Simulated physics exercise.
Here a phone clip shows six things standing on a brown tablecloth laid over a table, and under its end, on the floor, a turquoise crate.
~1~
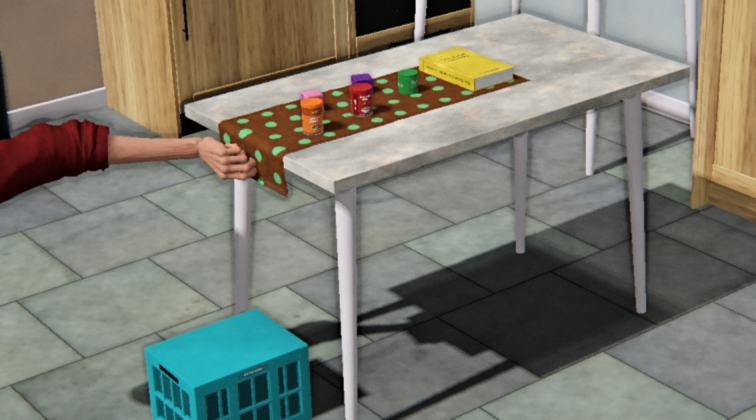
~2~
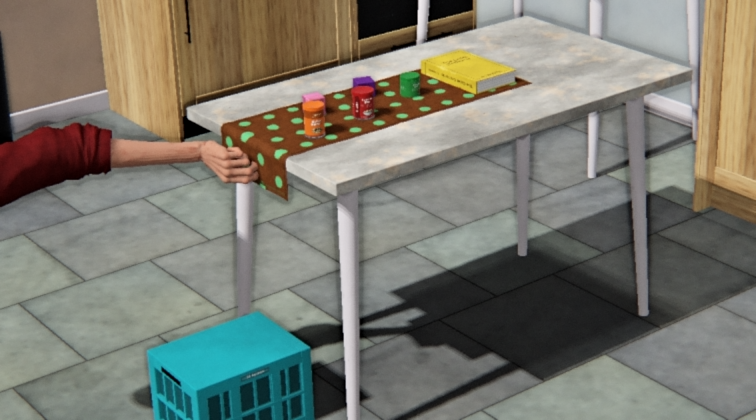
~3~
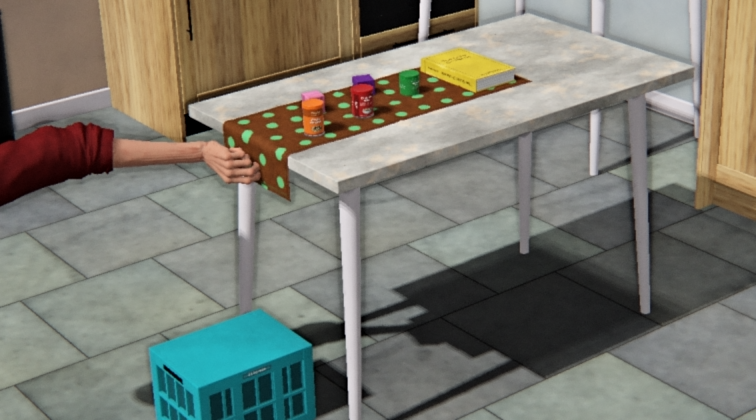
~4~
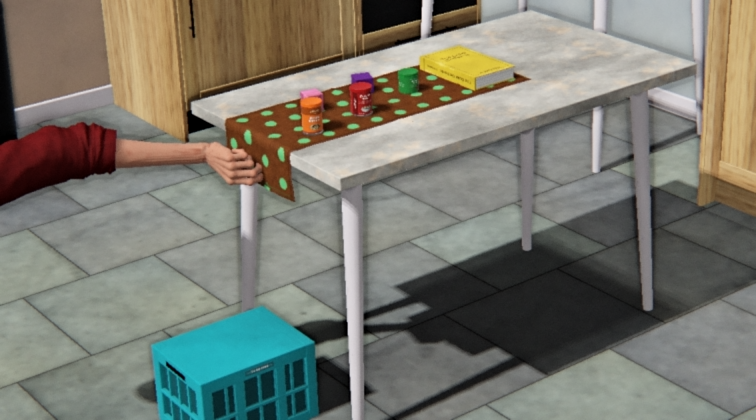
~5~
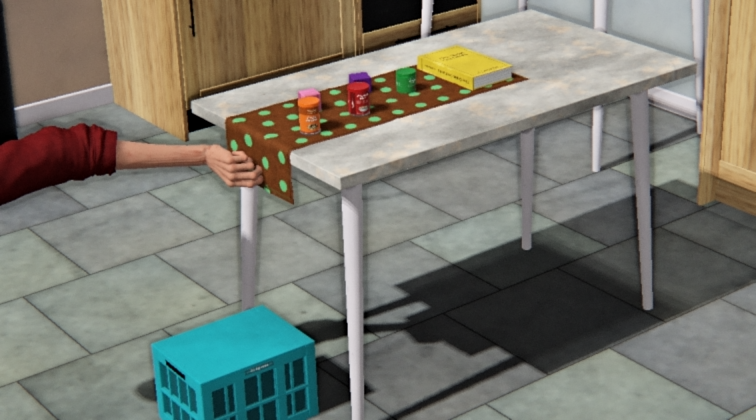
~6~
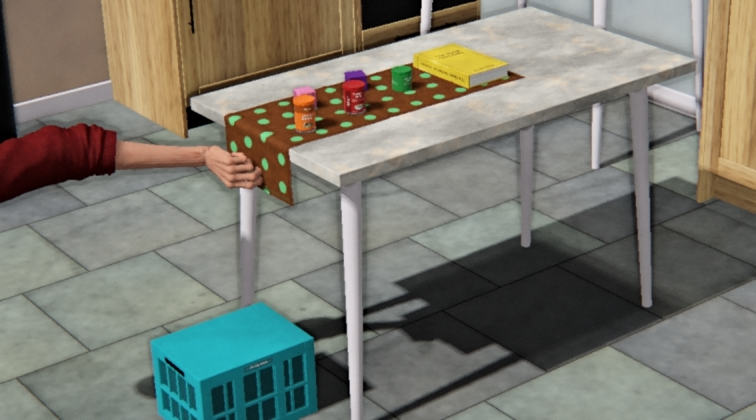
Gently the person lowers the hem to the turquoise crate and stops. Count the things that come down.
Four things are going to come down.
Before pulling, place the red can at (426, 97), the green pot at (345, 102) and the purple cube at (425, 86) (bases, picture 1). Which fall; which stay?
The red can stays aboard, the green pot is lost, the purple cube stays aboard.
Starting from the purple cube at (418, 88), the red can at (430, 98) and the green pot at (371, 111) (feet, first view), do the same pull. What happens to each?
The purple cube keeps its place on top, the red can holds on, the green pot tumbles off.
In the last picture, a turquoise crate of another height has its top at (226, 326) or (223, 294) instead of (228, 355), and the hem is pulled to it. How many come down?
The count would be 3 and then 2.
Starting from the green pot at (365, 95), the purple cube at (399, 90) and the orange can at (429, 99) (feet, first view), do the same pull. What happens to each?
My call: The green pot takes a tumble; the purple cube hangs on; the orange can hangs on.
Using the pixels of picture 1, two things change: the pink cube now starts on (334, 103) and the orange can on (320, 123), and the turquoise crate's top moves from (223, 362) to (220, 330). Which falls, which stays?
Well, the pink cube is dislodged, and the orange can is dislodged.
A little later, hem near (260, 208); all still up.
Next, hem near (262, 254); orange can gone.
Later still, hem near (264, 316); orange can, pink cube and red can gone.
When it is over, hem on the crate; orange can, pink cube, red can and purple cube gone. It carries off four.
